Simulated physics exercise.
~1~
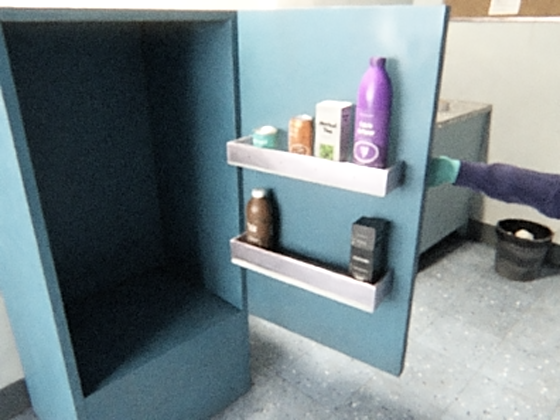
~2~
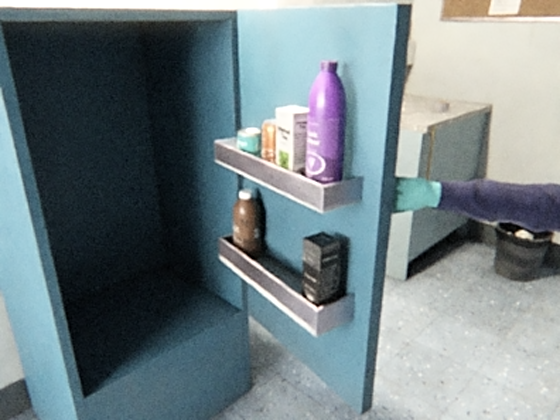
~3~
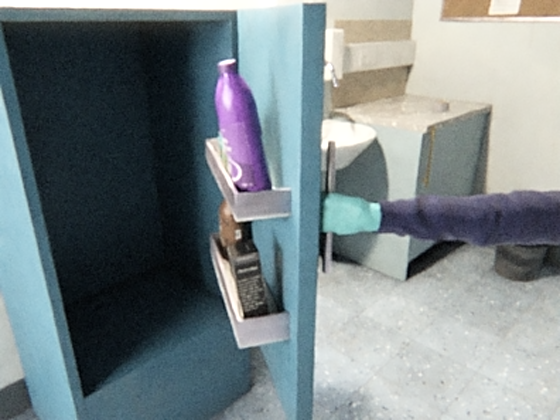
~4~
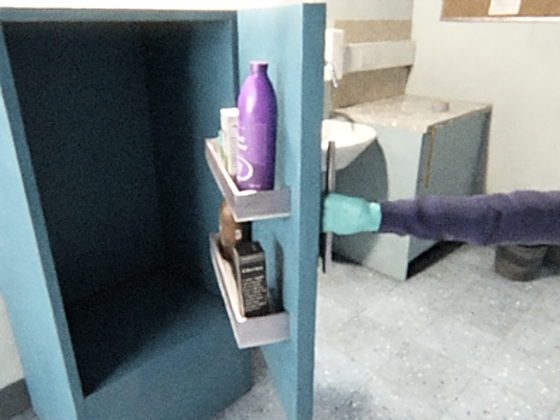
In a workshop, a gloved hand swings a cabinet door partway shut, and the purple bottle tilts, then settles upright.
